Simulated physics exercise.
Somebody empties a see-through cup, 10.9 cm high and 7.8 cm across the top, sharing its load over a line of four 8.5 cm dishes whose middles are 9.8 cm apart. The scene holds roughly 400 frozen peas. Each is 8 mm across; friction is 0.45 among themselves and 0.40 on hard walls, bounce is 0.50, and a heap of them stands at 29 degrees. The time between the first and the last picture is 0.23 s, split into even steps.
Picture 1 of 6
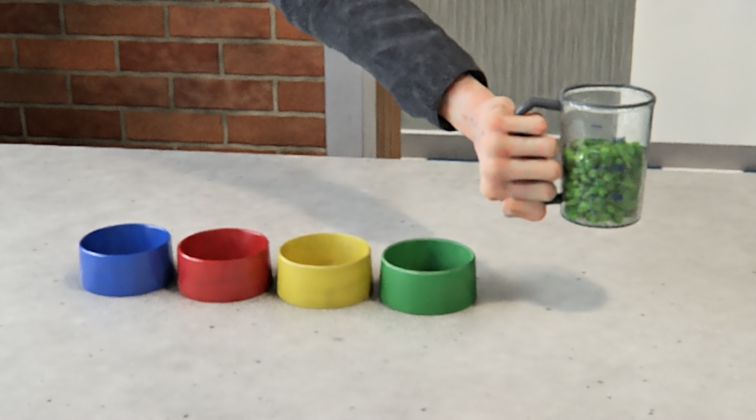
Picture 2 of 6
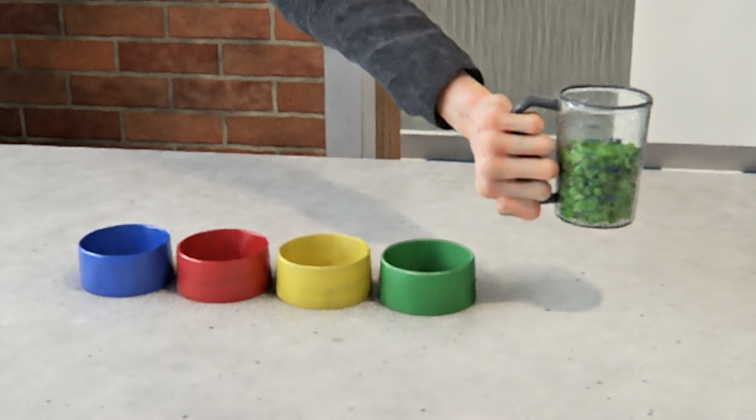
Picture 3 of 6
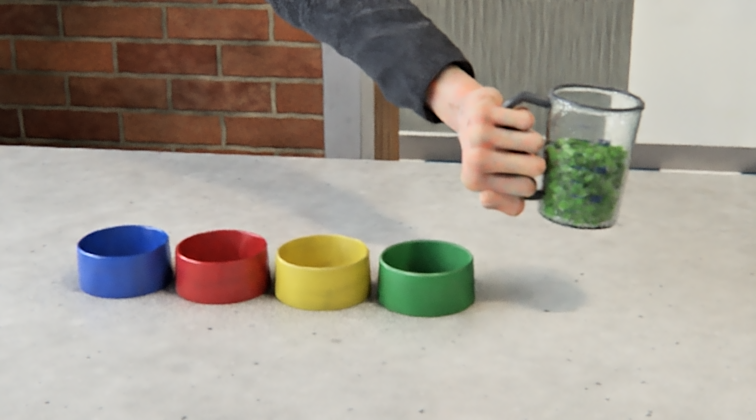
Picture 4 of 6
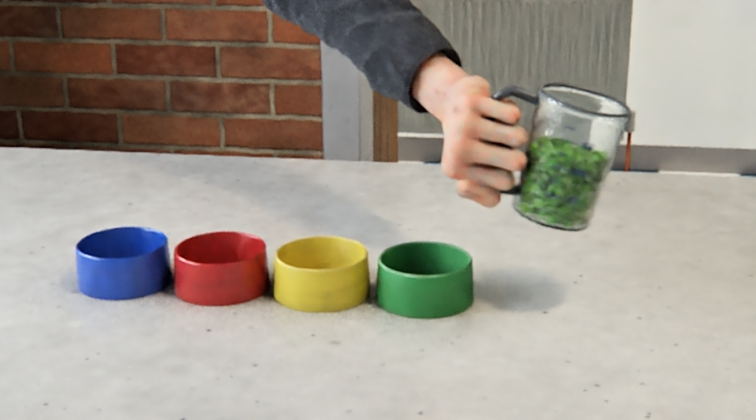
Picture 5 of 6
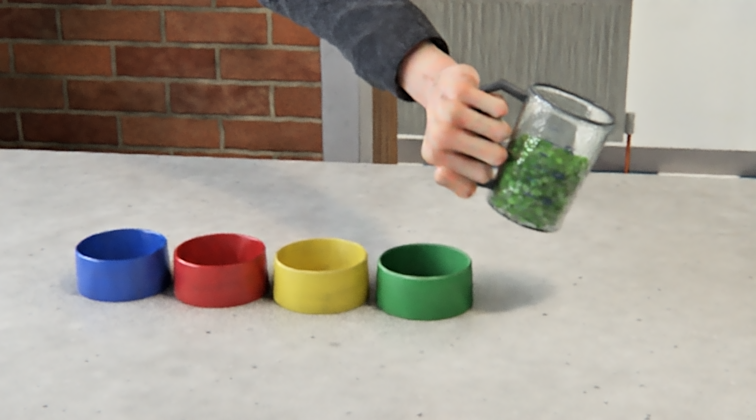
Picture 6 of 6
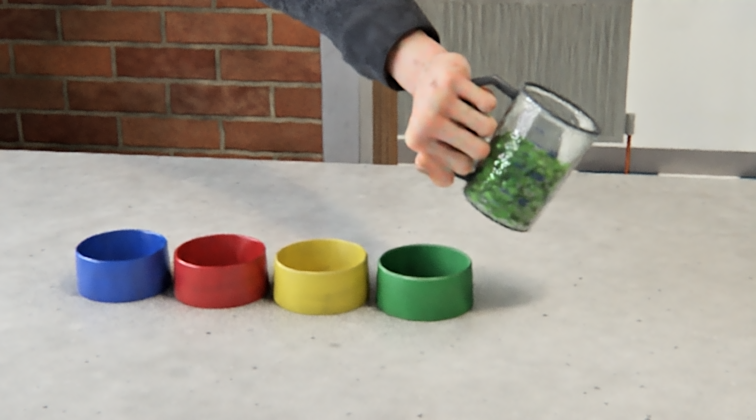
At first, a hand holds a clear cup partly filled with small green pieces nearly upright, above and to the right of a row of blue, red, yellow and green dishes. The hand then moves the cup a short way left while tilting it moderately to the right, the pieces still inside.
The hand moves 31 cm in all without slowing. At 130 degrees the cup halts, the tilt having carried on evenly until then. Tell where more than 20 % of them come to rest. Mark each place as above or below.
Marks: Red below, blue below, green below, yellow above, counter below.
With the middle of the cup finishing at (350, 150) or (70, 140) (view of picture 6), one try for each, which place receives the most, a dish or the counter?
First try: Green; second try: Yellow.
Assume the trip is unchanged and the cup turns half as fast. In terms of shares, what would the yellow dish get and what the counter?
Then the yellow dish would get 90 and the counter 10.
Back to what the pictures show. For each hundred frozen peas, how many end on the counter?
Estimate: Close to 10 %.
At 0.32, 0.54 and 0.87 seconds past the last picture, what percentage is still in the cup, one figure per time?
One after the other: 100, 80, 5 in a hundred.
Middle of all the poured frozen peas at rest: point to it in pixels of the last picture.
Roughly (325, 271).
Then, 0.32 s after the last picture, tilt 85 degrees; cup holds 100 %.
Then, 0.54 s after the last picture, tilt 123 degrees; cup holds 80 %, green 5 %, yellow 5 %.
Then, 0.87 s after the last picture, tilt 130 degrees; cup holds 5 %, green 5 %, yellow 85 %.
In the end, red 0 %, blue 0 %, green 5 %, yellow 85 %, counter 10 %.
